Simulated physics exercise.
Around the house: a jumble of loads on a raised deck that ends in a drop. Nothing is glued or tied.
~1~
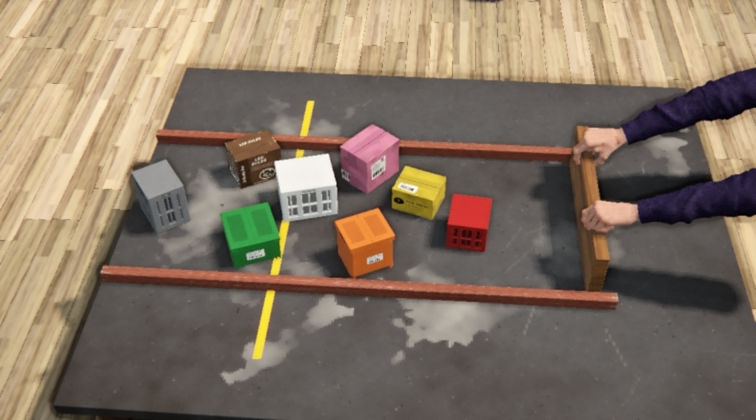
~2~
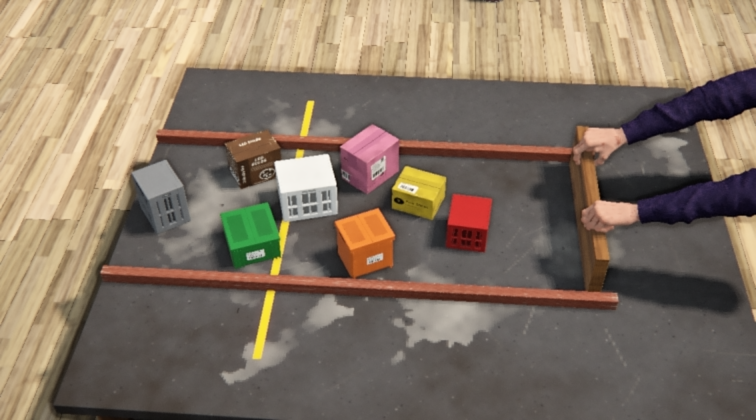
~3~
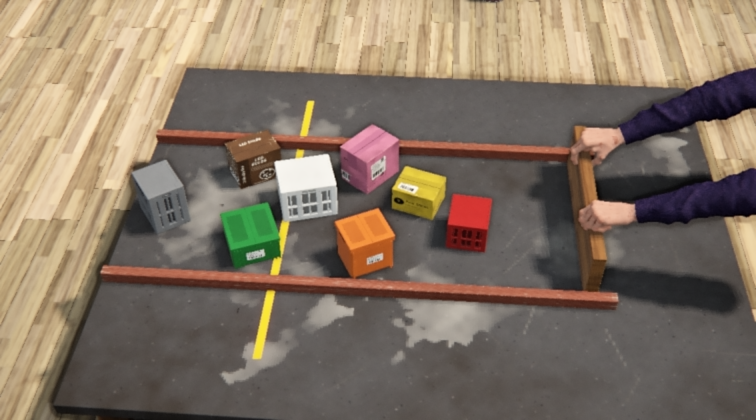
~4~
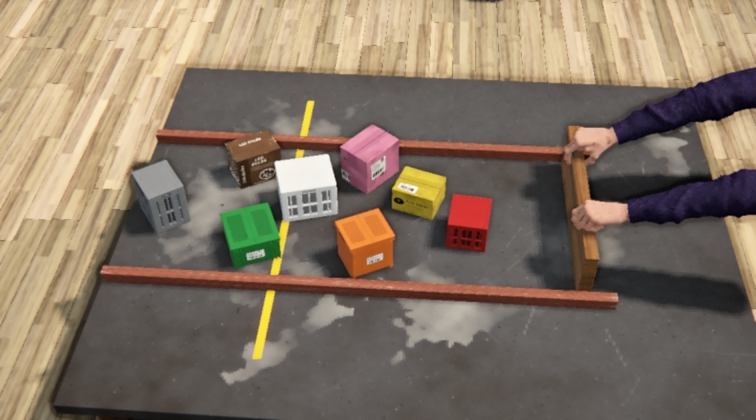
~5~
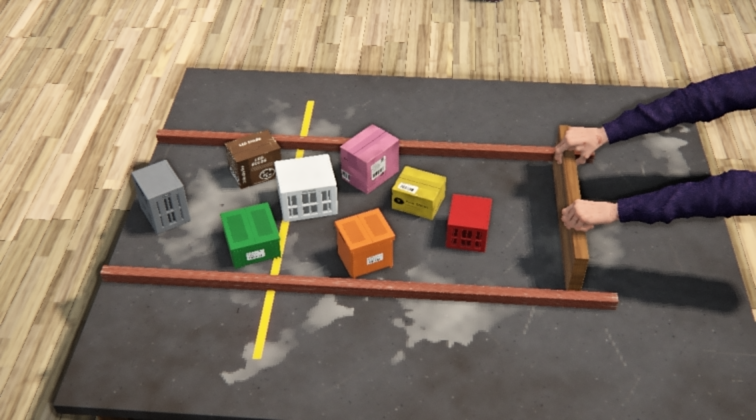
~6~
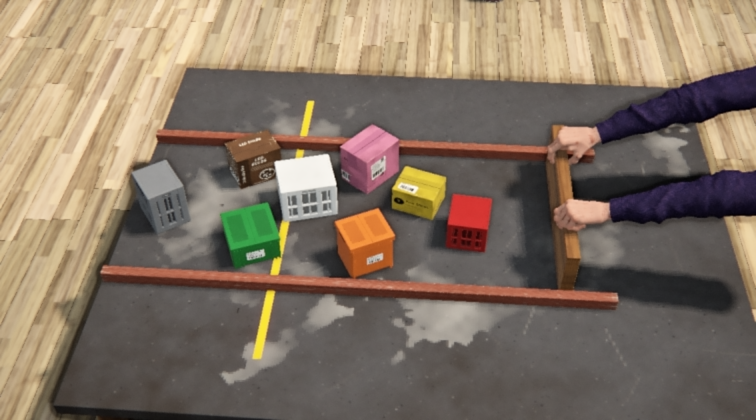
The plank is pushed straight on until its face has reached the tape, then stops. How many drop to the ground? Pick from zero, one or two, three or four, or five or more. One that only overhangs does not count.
As it turns out, the number that fall off is zero.
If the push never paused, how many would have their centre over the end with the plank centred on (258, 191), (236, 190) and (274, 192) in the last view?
In that order 0, 1 and 0.
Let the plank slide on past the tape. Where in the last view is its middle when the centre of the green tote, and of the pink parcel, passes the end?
Near (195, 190) and (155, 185).
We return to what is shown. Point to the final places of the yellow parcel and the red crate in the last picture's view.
Near (274, 179) and (265, 211).
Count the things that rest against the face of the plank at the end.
The number is 4.
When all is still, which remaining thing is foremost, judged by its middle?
The grey crate.
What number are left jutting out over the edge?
0 of them.
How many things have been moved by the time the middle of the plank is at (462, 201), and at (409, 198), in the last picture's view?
By then 2, and 4.
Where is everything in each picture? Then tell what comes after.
In the first picture, grey crate (161, 197); brown box (254, 159); green tote (251, 235); plank (587, 207); tape (288, 211).
In the second picture, brown box (254, 160); yellow parcel (419, 193).
In the third picture, green tote (251, 235); orange tote (365, 245).
In the fourth picture, grey crate (161, 197); red crate (469, 223).
In the fifth picture, brown box (254, 160); plank (569, 206).
In the sixth picture, grey crate (161, 197); brown box (254, 160); green tote (251, 235); plank (561, 206); tape (288, 211).
Soon after, none off yet; grey crate at rest near (161, 197); brown box at rest near (254, 160); green tote at rest near (251, 235).
In the end, the number that fall off is zero.
